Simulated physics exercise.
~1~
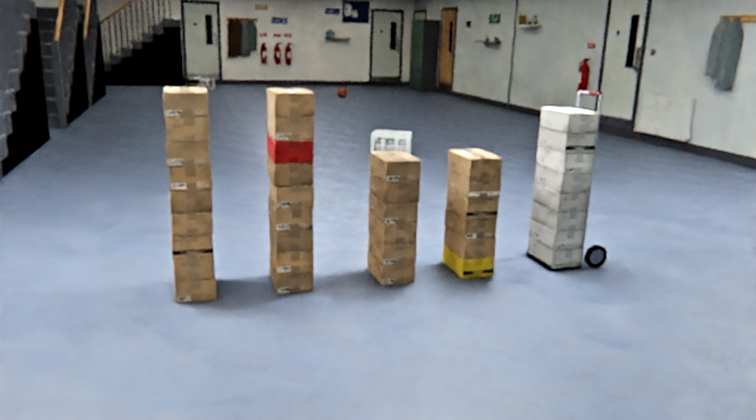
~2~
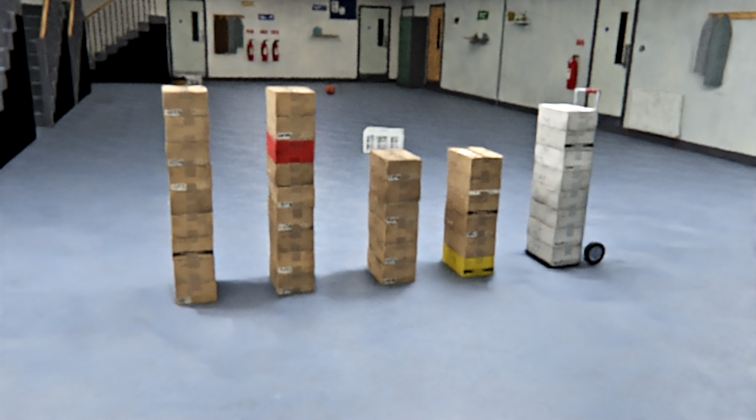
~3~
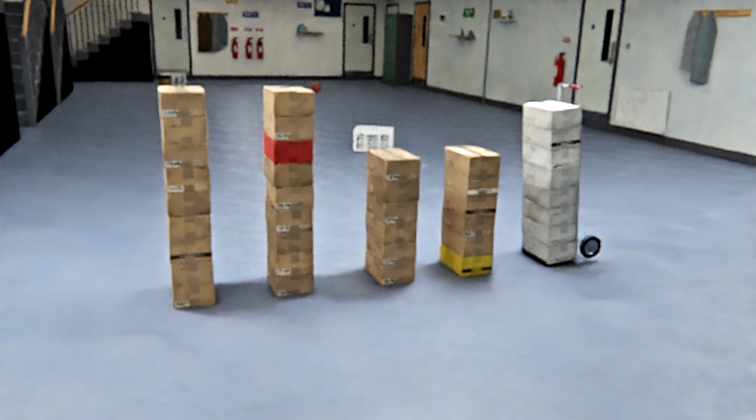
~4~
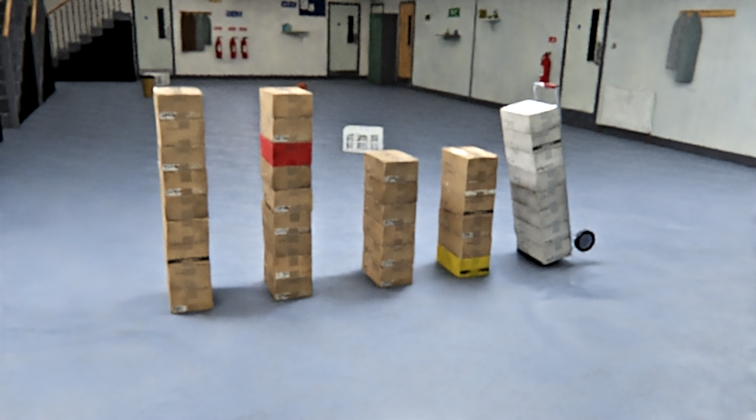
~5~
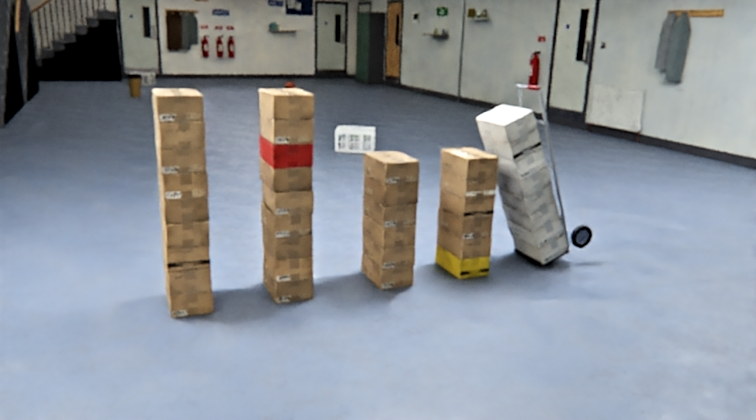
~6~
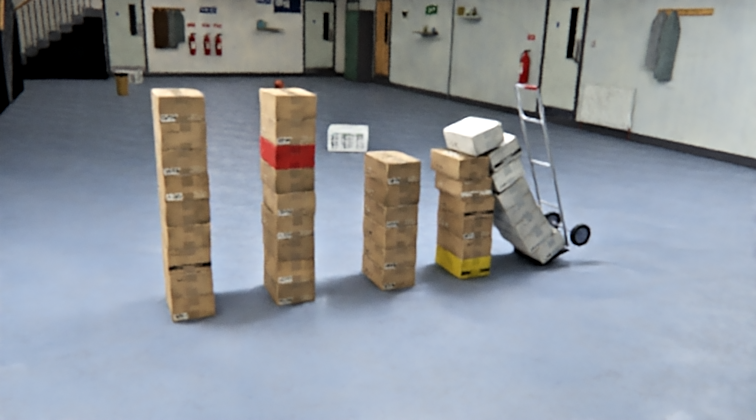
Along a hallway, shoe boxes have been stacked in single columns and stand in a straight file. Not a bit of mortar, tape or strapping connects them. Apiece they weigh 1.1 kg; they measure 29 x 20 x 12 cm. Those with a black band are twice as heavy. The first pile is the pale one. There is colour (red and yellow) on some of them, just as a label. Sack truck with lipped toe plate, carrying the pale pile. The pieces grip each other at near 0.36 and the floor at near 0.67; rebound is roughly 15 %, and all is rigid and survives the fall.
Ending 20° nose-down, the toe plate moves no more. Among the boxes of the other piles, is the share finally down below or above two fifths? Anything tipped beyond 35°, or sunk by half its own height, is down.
Above.
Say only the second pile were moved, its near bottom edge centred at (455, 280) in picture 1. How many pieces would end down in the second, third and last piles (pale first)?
Per pile - second: 5, third: 5, last: 9.
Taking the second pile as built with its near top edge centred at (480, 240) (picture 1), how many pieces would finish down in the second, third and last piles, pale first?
Pile by pile that makes second 0, third 4, last 0.
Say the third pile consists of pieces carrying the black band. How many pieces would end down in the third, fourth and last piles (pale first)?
Then third 5, fourth 8, last 9.
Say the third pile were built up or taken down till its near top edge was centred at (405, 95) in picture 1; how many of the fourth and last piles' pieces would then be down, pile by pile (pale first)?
Then fourth 8, last 9.
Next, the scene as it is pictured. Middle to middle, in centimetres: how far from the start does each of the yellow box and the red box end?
For yellow it's 0 cm, and for red it's 125 cm.
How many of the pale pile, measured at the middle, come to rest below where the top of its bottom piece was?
Pale pieces: 3.
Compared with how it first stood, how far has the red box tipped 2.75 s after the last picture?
My estimate is close to 80°.
Then, 0.53 s on from the sixth picture, 8 of the pale pile down; none of the 30 other boxes down, 11 disturbed; yellow box tipped 26°.
Then, 1.97 s on from the sixth picture, 7 of the pale pile down; 11 of the 30 other boxes down; red box tipped 20°.
Then, 2.75 s on from the sixth picture, 7 of the pale pile down; 29 of the 30 other boxes down; red box on its side.
Finally, 7 of the pale pile down; 29 of the 30 other boxes down; red box upside down; yellow box unmoved. That is 97 per cent. Seen by the last camera, middles, red box near (32, 275), yellow box near (461, 259).
